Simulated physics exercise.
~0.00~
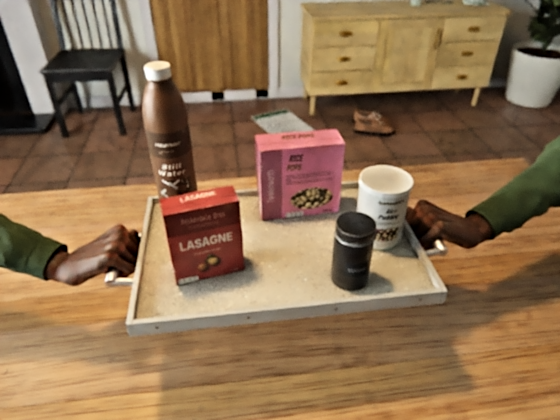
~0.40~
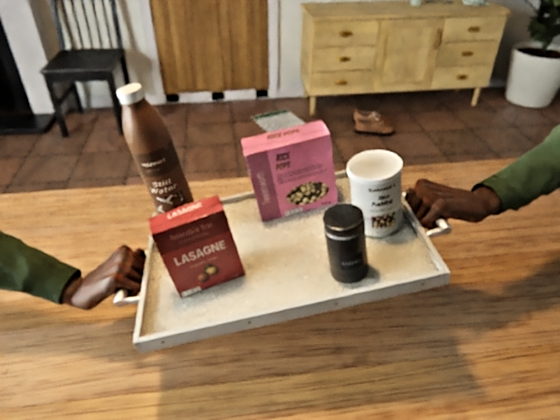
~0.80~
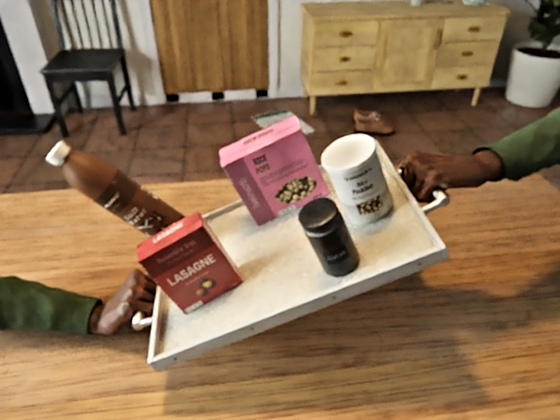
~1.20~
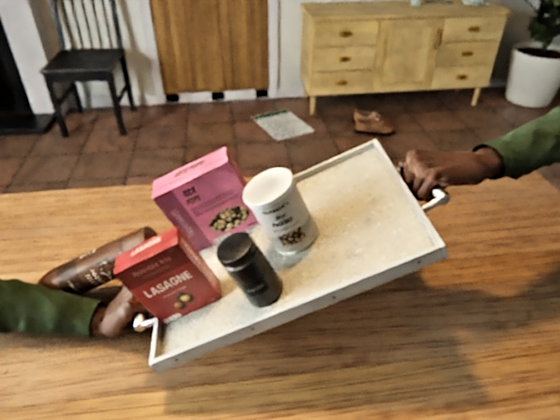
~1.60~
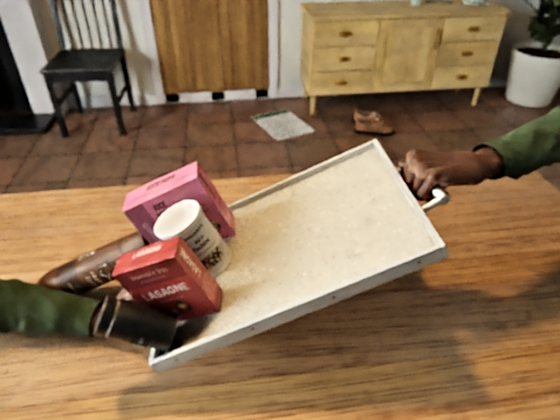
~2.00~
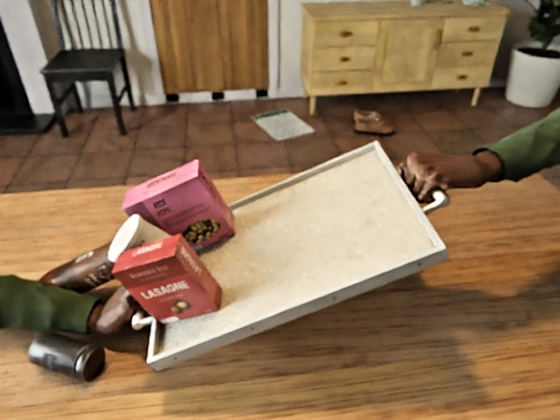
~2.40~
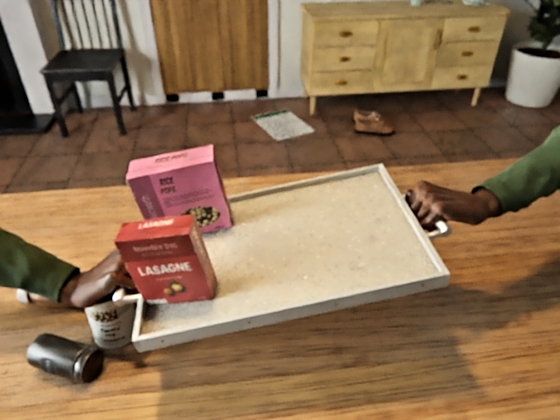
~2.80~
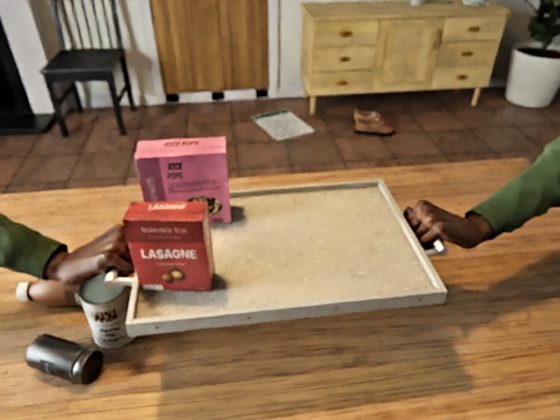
A pale tray with a low rim, gripped by two hands in green sleeves above a wooden table, faces a still camera in a tiled room with a chair and sideboard behind. It carries a brown bottle and red lasagne box at left, a pink box mid-tray, and a white tin and black jar at right. The tray tips down leftward, and the bottle topples off the left end. The pink box, tin and jar slide left; the jar falls off, then the tin. The tray levels, leaving both boxes upright at its left end.
